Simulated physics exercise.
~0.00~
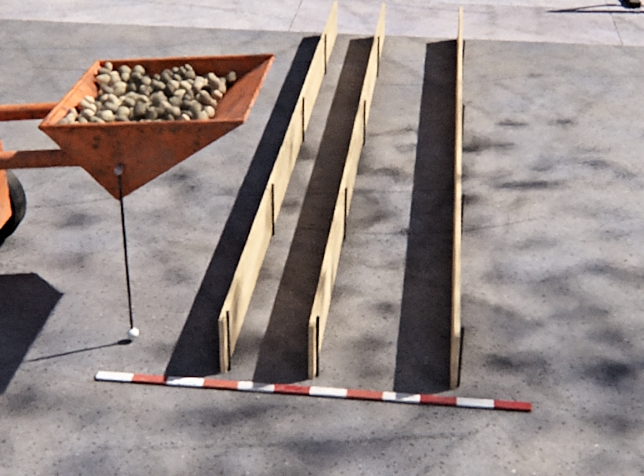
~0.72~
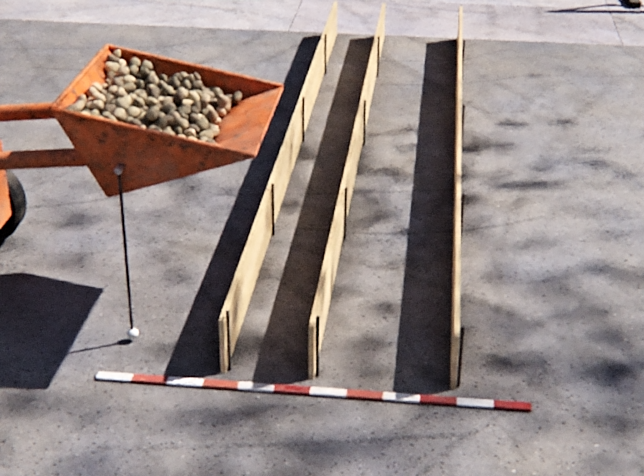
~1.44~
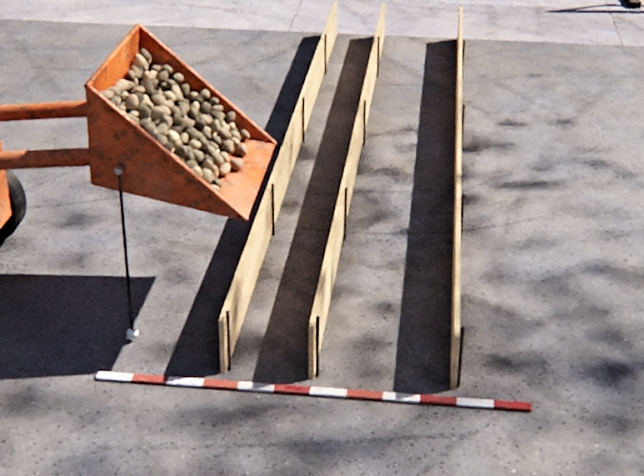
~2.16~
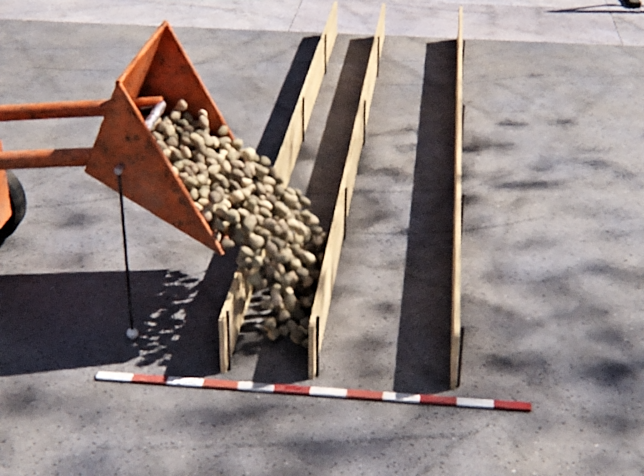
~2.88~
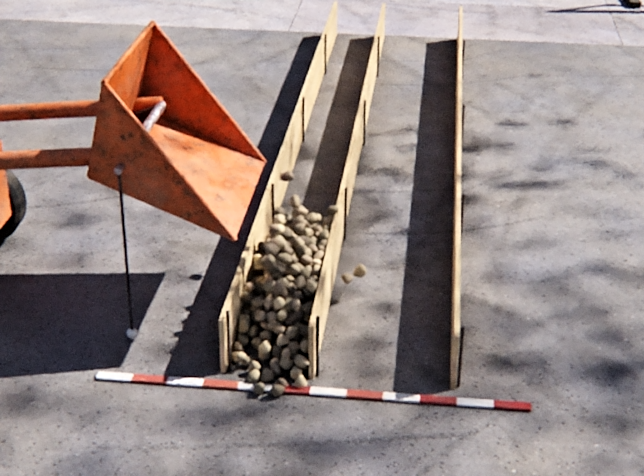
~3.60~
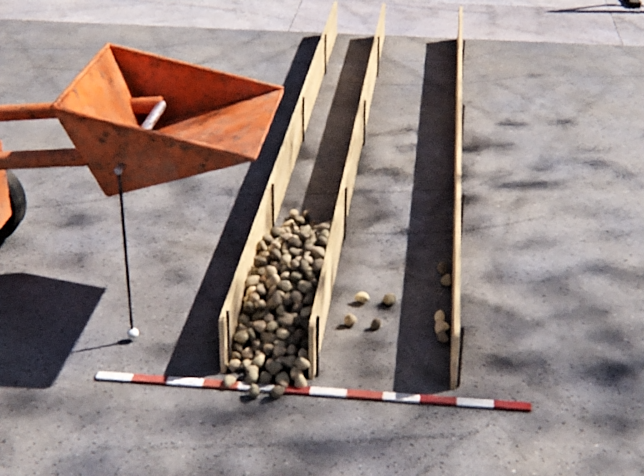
An orange loader bucket full of smooth stones tipped to the right and poured them between the two left boards, then swung back up empty, leaving a long heap there and a few strays in the next gap.
